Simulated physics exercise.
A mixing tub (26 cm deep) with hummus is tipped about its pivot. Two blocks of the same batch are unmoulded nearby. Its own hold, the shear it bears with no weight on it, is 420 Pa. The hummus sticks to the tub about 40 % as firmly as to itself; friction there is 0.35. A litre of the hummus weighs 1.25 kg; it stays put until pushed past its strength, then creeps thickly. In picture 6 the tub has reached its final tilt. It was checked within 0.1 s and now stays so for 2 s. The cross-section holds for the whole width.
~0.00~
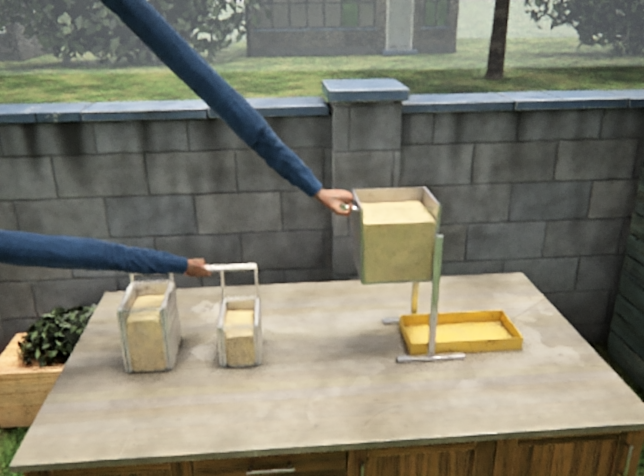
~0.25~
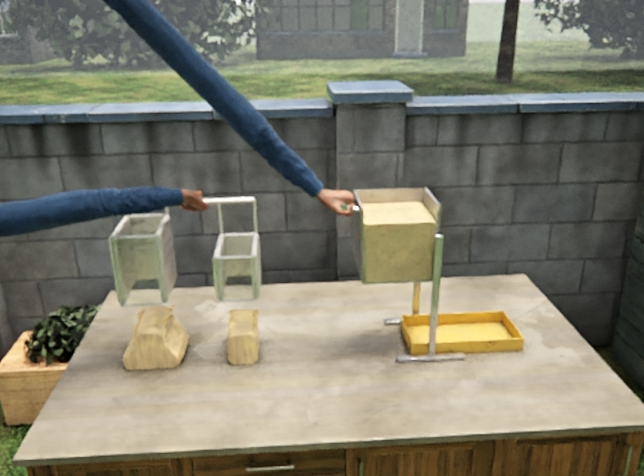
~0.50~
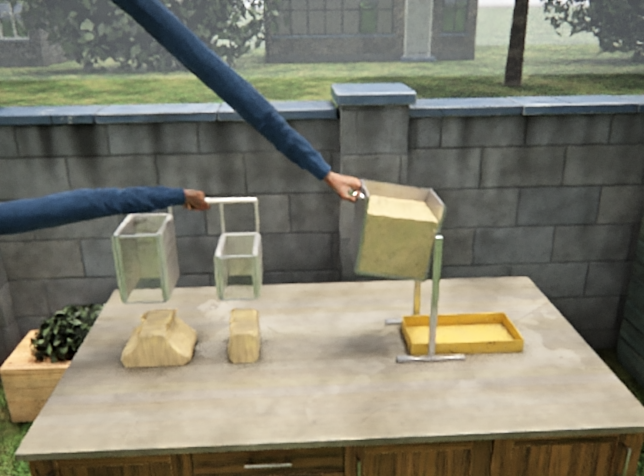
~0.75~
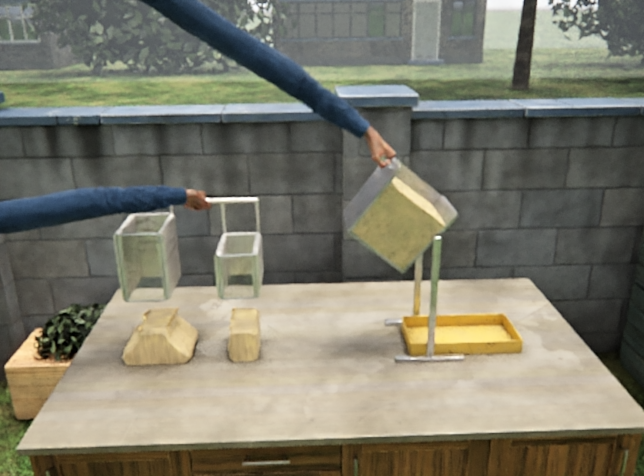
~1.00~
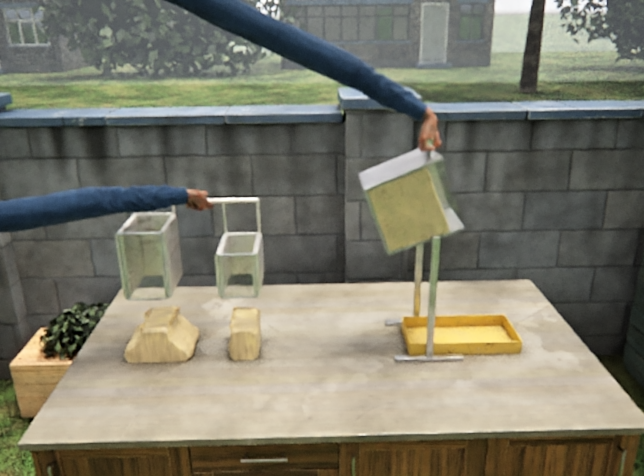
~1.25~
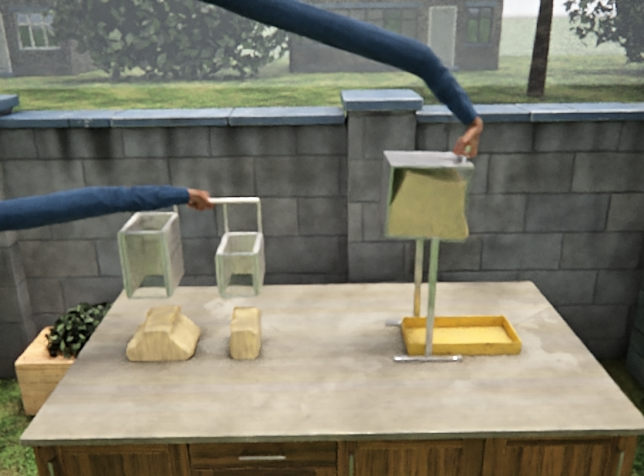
On a tabletop in a walled garden, one arm lifts two clear moulds off pale blocks, and the left block slumps lower and wider while the smaller one keeps its shape. Another arm then turns a tub of the same pale stuff on its stand above a yellow tray until it is on its side.
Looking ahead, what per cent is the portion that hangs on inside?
Expect roughly 40 %.
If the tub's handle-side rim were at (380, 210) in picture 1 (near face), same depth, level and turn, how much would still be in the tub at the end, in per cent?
In that case some 60 per cent.
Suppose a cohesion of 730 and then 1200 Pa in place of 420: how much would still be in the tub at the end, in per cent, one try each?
In that order: 60 %, 100 %.
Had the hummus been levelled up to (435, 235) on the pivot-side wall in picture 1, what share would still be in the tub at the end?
In that case some 55 per cent.
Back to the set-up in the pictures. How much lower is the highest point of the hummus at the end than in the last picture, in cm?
Roughly 13 cm.
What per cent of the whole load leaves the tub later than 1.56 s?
Near 10 %.
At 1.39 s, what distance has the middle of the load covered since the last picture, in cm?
Roughly 7 cm.
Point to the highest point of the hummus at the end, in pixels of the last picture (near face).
Around (411, 211).
After 1.39 s, the tub is at 94 degrees and holds 75 %.
After 1.56 s, the tub is at 94 degrees and holds 51 %.
After 1.73 s, the tub is at 94 degrees and holds 41 %.
After 1.90 s, the tub is at 94 degrees and holds 40 %.
After 3.25 s, the tub is at 94 degrees and holds 40 %.
